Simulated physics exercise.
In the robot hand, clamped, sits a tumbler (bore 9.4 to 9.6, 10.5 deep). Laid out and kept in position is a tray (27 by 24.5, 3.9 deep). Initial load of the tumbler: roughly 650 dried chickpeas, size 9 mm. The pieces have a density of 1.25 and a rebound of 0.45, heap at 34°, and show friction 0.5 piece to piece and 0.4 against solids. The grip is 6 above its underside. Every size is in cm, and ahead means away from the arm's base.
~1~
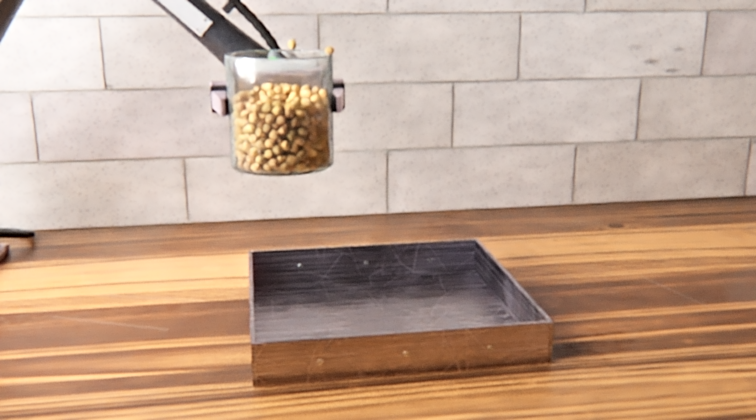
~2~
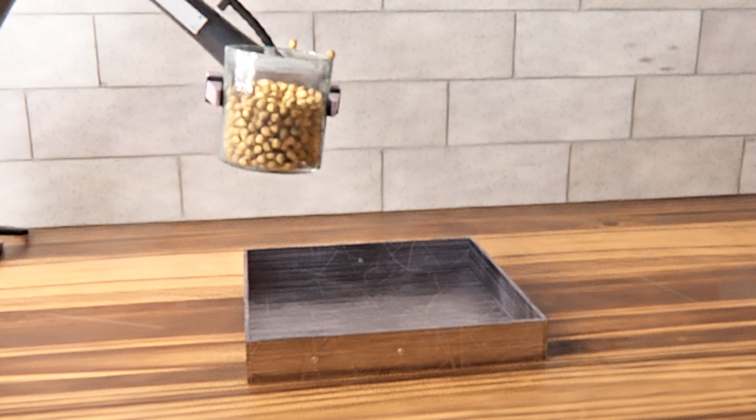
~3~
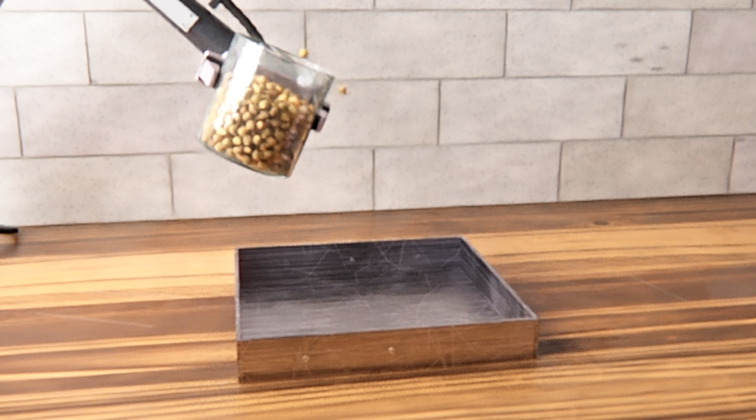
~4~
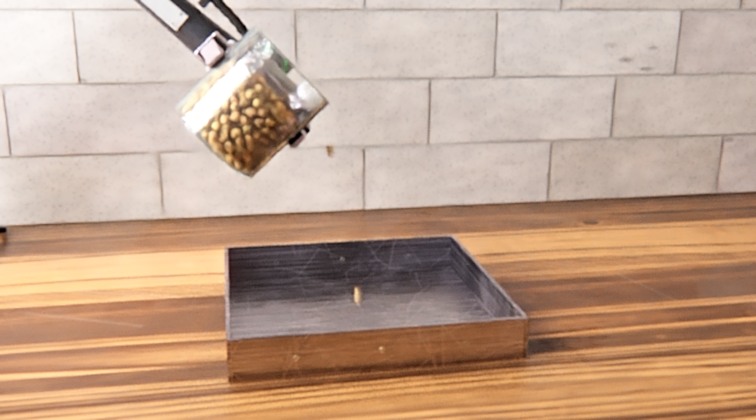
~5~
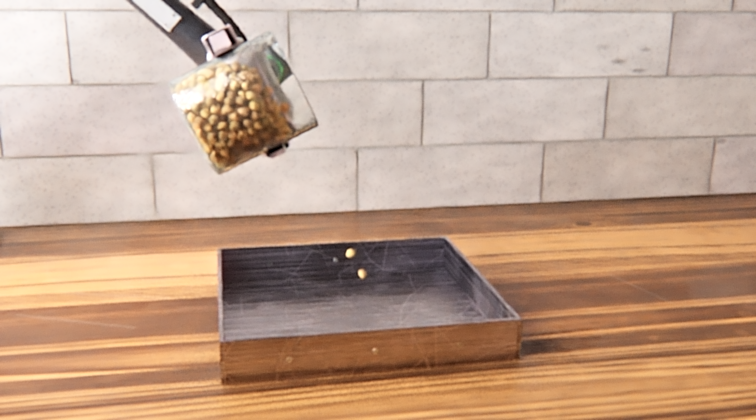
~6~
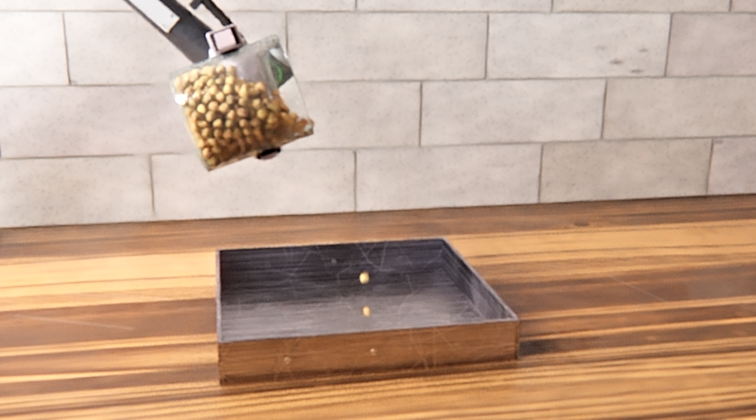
Robot arm tilting a clear tumbler of dried chickpeas steeply to the right above a dark tray, a couple dropping in.
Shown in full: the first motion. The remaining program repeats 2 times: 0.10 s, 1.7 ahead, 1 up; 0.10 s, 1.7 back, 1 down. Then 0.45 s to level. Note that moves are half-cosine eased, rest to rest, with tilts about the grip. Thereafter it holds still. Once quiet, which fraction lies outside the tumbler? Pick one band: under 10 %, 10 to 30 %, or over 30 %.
10 to 30 %.
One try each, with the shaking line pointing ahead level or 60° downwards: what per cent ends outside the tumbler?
Estimates, in order: 15 % then 0 %.
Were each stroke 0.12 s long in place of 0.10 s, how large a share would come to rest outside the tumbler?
Then roughly 10 percent.
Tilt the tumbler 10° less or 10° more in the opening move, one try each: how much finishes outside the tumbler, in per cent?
I'd expect close to 5 and then 35 per cent.
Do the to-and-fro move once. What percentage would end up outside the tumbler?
5 per cent.
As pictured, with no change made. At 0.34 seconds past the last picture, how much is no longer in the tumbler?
Roughly 5 percent is out.
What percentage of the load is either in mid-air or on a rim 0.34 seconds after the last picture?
Logged share: Close to 2 per cent.
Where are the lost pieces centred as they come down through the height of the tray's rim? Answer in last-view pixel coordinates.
Check roughly (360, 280) in the last picture.
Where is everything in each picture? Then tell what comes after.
In the first frame, tumbler middle at (281, 112), level; upper third of the load around (282, 108), from x 235 to 330, top at y 45; 654 in the tumbler.
In the second frame, tumbler middle at (275, 110), tilted 7° forward; upper third of the load around (272, 106), from x 230 to 330, top at y 45.
In the third frame, tumbler middle at (264, 108), tilted 25° forward; upper third of the load around (252, 103), from x 205 to 345, top at y 55; 653 in the tumbler, 1 in flight or on a rim.
In the fourth frame, tumbler middle at (252, 105), tilted 46° forward; upper third of the load around (232, 96), from x 190 to 360, top at y 65; 652 in the tumbler, 1 in the tray, 1 in flight or on a rim.
In the fifth frame, tumbler middle at (243, 104), tilted 64° forward; upper third of the load around (221, 90), from x 180 to 365, top at y 65; 652 in the tumbler, 2 in the tray.
In the sixth frame, tumbler middle at (241, 104), tilted 71° forward; upper third of the load around (216, 93), from x 180 to 370, top at y 70; 652 in the tumbler, 2 in the tray.
Then, 0.34 s after the last picture, tilted 71° forward, highest piece 25 above the table; 618 in the tumbler, 22 in the tray, 14 in flight or on a rim.
Then, 0.68 s after the last picture, tilted 22° forward, highest piece 27 above the table; 550 in the tumbler, 101 in the tray, 3 in flight or on a rim.
Then, 1.05 s after the last picture, level, highest piece 25 above the table; 549 in the tumbler, 105 in the tray.
Then, 2.10 s after the last picture, level, highest piece 25 above the table; 549 in the tumbler, 105 in the tray.
Final count, 549 in the tumbler, 105 in the tray. That is 16 % outside the tumbler.
